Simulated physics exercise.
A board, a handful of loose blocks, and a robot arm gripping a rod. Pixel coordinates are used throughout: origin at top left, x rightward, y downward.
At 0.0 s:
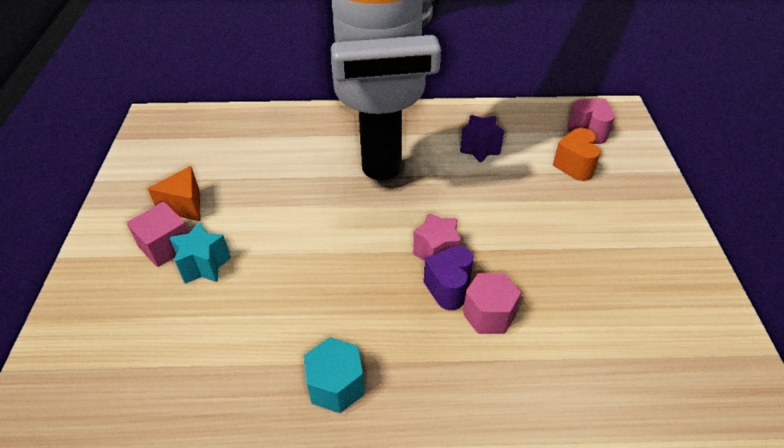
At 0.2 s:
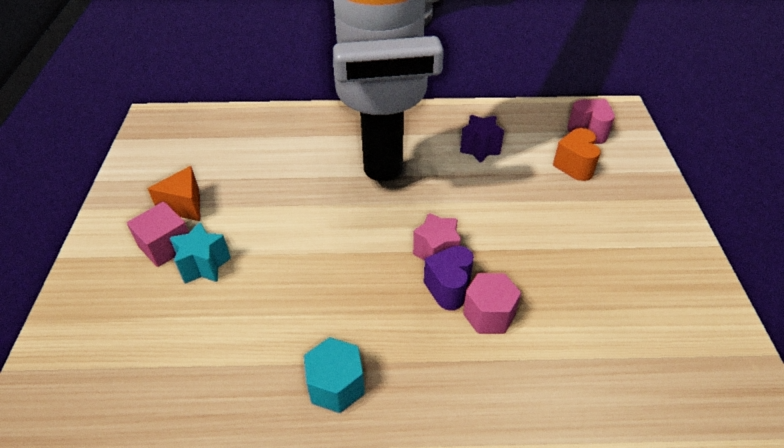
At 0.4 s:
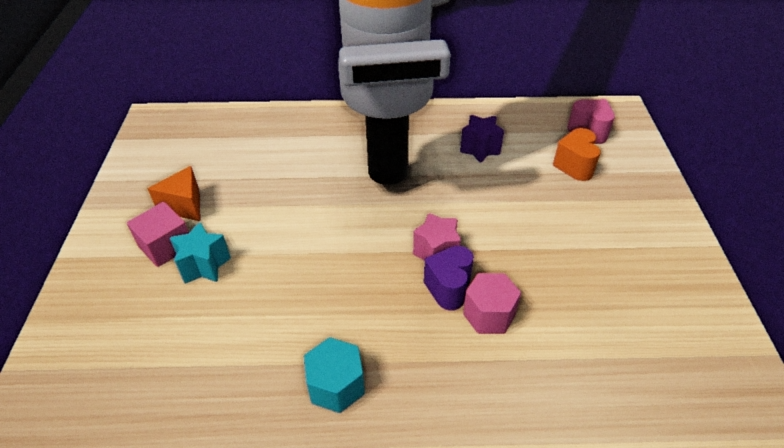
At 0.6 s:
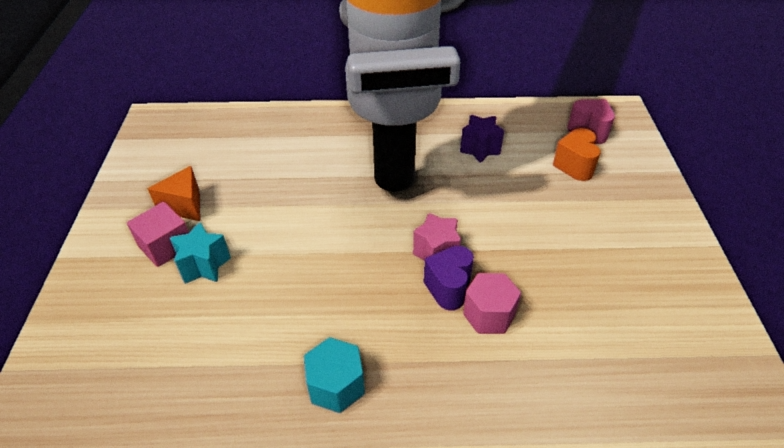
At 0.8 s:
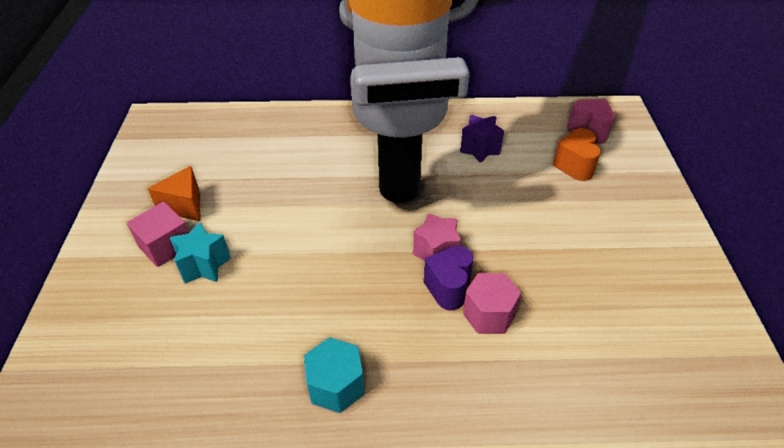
To begin with, a robot arm holds a black rod upright near the back of a wooden board scattered with pink, purple, turquoise and orange blocks. The arm barely moves at first, then shifts the rod slightly right and toward the viewer, while all the blocks stay still.
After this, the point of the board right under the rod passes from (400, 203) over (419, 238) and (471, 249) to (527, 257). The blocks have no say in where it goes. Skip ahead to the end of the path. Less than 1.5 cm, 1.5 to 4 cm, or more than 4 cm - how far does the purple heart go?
The shift is from 1.5 to 4 cm.
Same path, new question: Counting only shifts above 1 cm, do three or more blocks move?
Going by the path, yes.
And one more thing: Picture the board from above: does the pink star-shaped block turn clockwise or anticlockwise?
Overhead view: Clockwise.
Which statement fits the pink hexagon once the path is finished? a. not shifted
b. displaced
Option b.
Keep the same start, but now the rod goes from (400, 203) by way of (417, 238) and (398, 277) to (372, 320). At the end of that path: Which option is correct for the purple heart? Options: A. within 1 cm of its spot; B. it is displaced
My answer is option B.
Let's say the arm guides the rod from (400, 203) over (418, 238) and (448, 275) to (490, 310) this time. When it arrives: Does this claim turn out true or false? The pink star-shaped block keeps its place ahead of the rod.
That is true.
What follows on the original path. One third of the way, rod at (420, 225); pink star-shaped block at (450, 238); purple heart at (454, 270).
Two thirds of the way, rod at (474, 236); pink star-shaped block at (495, 259), turned 60° clockwise; purple heart at (463, 283), turned 40° clockwise; pink hexagon at (506, 308), turned 15° anticlockwise.
At the end, rod at (531, 243); pink star-shaped block at (501, 263), turned 70° clockwise; purple heart at (463, 283), turned 40° clockwise; pink hexagon at (506, 308), turned 15° anticlockwise.
